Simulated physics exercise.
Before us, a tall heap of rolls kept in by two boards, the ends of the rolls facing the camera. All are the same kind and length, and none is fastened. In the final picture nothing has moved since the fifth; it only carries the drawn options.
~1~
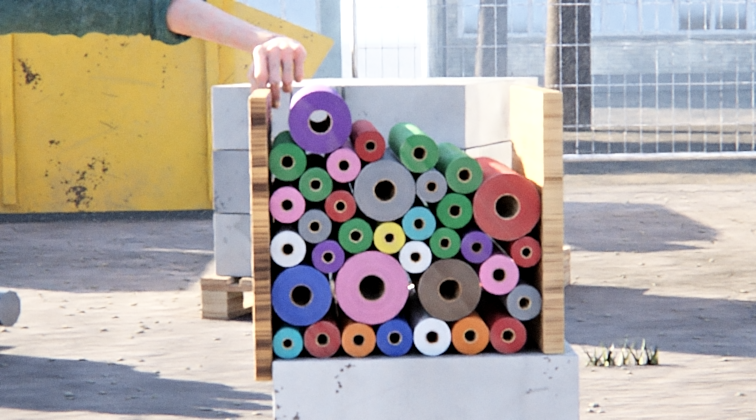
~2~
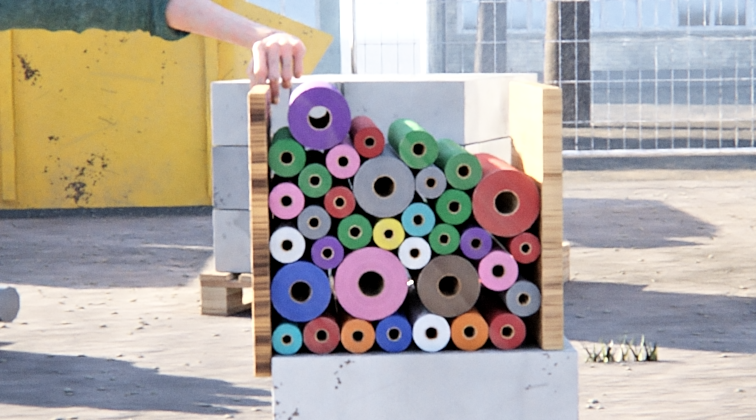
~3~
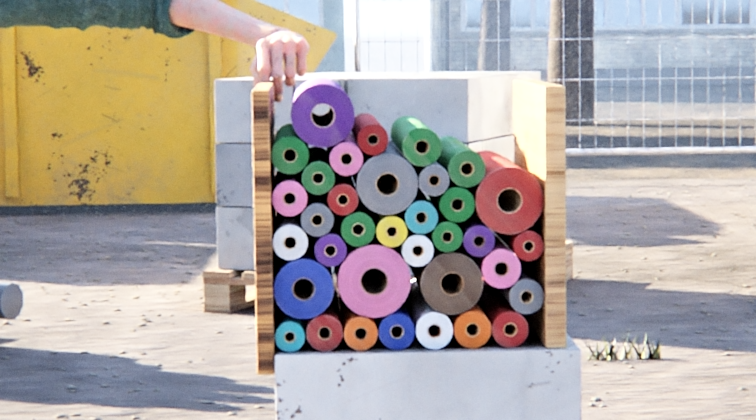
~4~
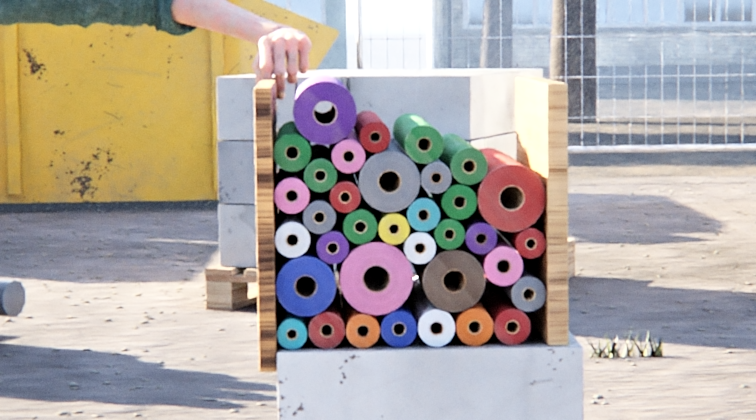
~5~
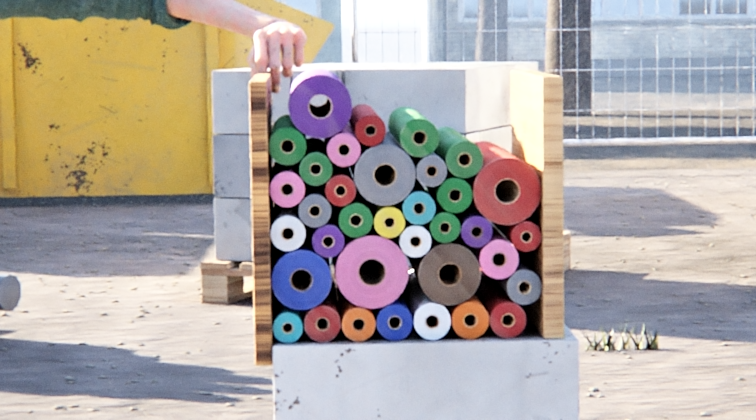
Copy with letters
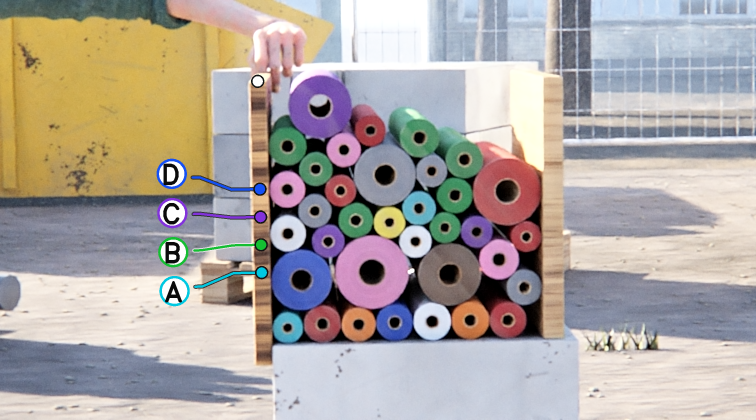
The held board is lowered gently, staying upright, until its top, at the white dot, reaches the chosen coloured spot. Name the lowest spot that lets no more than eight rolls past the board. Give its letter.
At most to B.
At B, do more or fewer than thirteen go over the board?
At B, fewer than thirteen.
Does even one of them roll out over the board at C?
At C: Yes.
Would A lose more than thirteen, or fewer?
Fewer than thirteen.
On the copy, A at (261, 272); B at (261, 244); C at (260, 217); D at (260, 189); the white dot at (257, 81).
On B. First, top of the board (268, 153).
Then, top of the board (270, 234).
Finally, top of the board (270, 243), six out over the board.
By contrast, A nine out over the board; C two out over the board; D two out over the board.
